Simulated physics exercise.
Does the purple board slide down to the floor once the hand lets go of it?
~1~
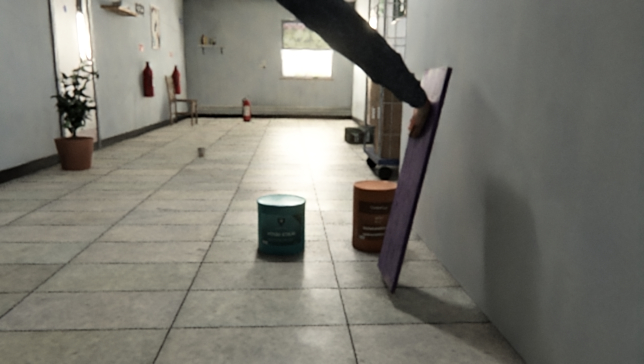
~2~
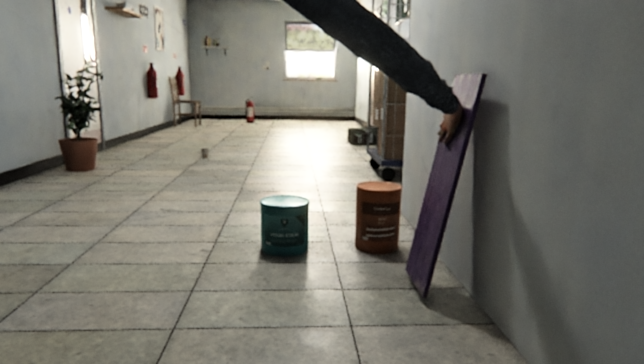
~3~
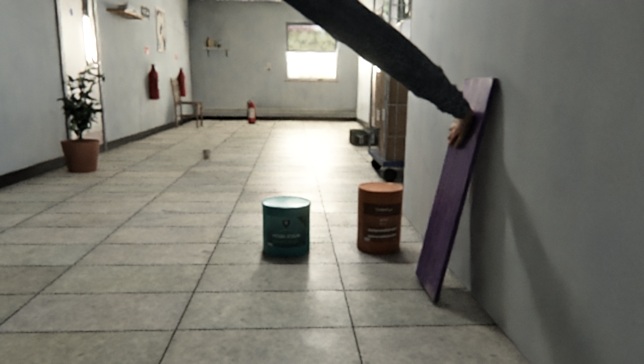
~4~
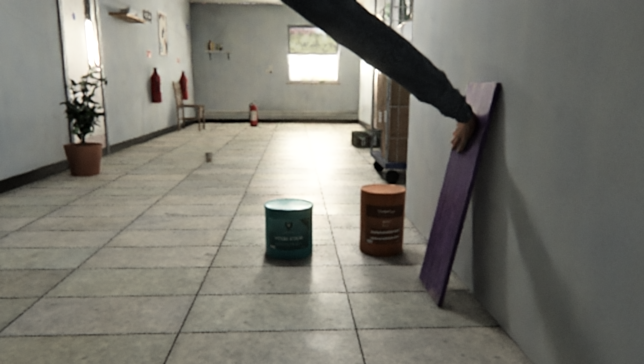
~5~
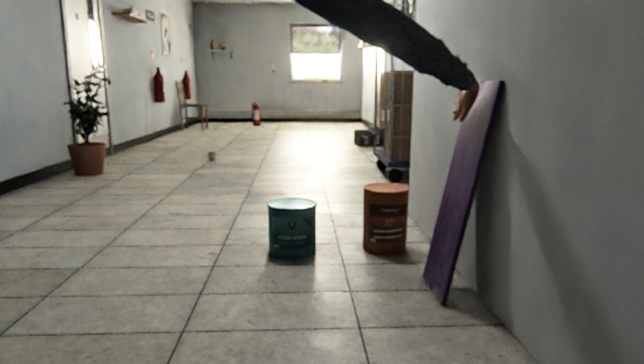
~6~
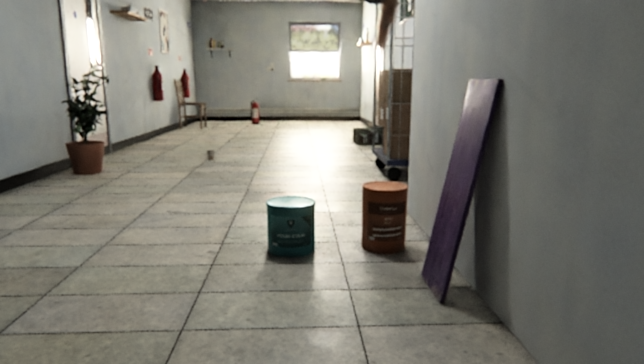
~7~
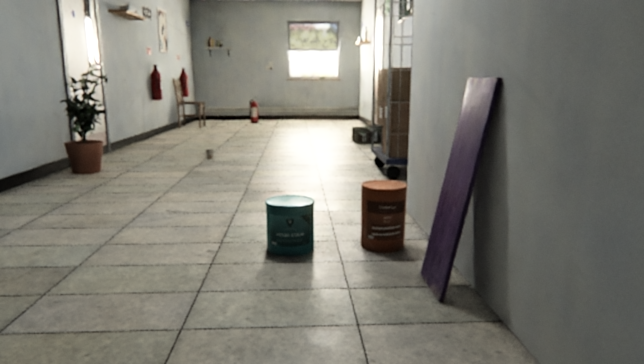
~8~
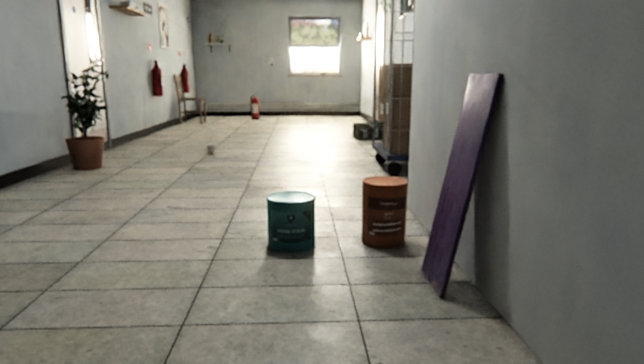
No, the purple board stays leaning against the wall after the hand draws away.
